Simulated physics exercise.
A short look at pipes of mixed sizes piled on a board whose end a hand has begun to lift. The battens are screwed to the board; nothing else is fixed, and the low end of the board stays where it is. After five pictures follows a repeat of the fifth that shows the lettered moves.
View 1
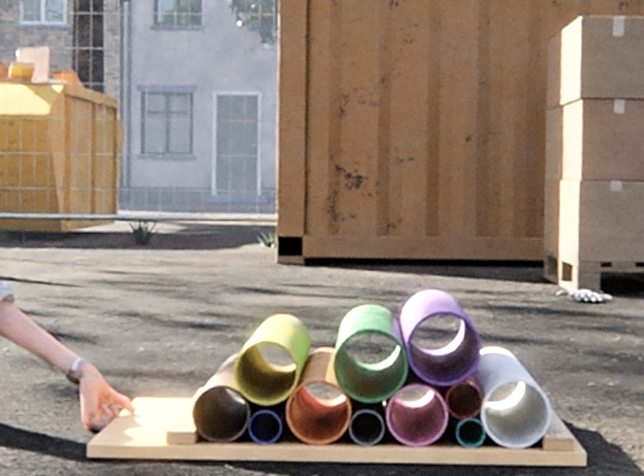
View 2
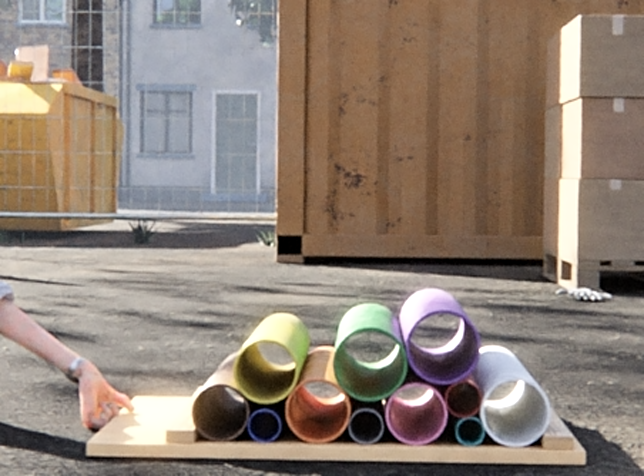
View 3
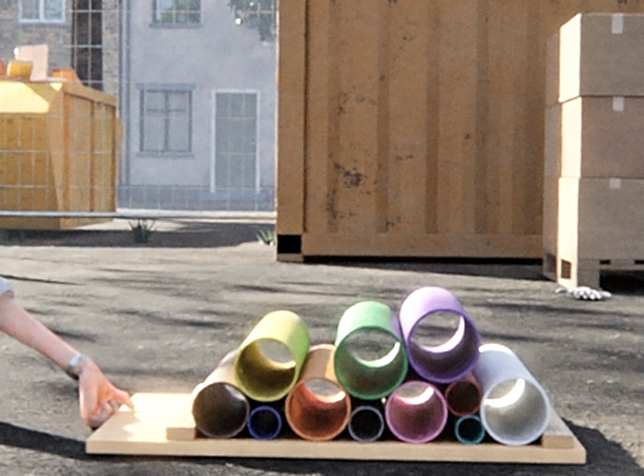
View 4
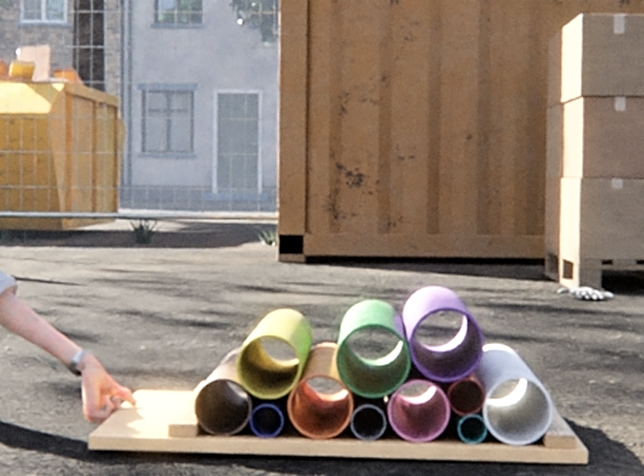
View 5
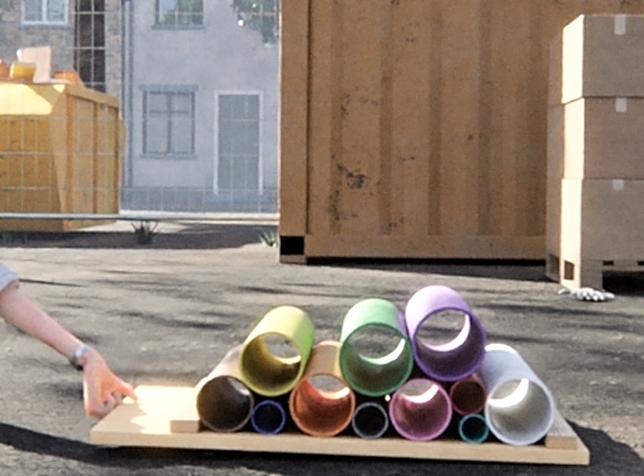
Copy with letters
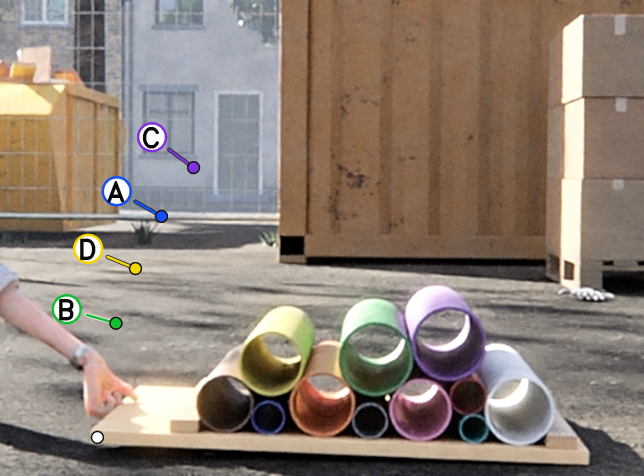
Colourful pipes of mixed sizes lie stacked on a pale wooden board on sunlit tarmac, seen from the front at a low height, with a rusty tan container, stacked boxes and a yellow skip behind. Yellow-green, green and purple pipes rest above brown, blue, orange, pink and white ones, between battens. A hand at left grips the board's end and raises it very slightly, the pipes barely shifting with it.
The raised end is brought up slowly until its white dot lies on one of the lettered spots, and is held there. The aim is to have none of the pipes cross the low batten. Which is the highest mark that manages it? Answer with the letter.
Stop at B.
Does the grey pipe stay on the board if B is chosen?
Yes.
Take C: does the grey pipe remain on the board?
Yes.
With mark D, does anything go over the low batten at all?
Yes.
On the marked copy, A at (162, 217); B at (116, 323); C at (193, 168); D at (135, 269); the white dot at (98, 437).
With B. Early on, board at 12°.
Further on, board at 15°.
At the end, board at 15°, none over the low batten.
As for the rest, A five over the low batten; C five over the low batten; D five over the low batten.
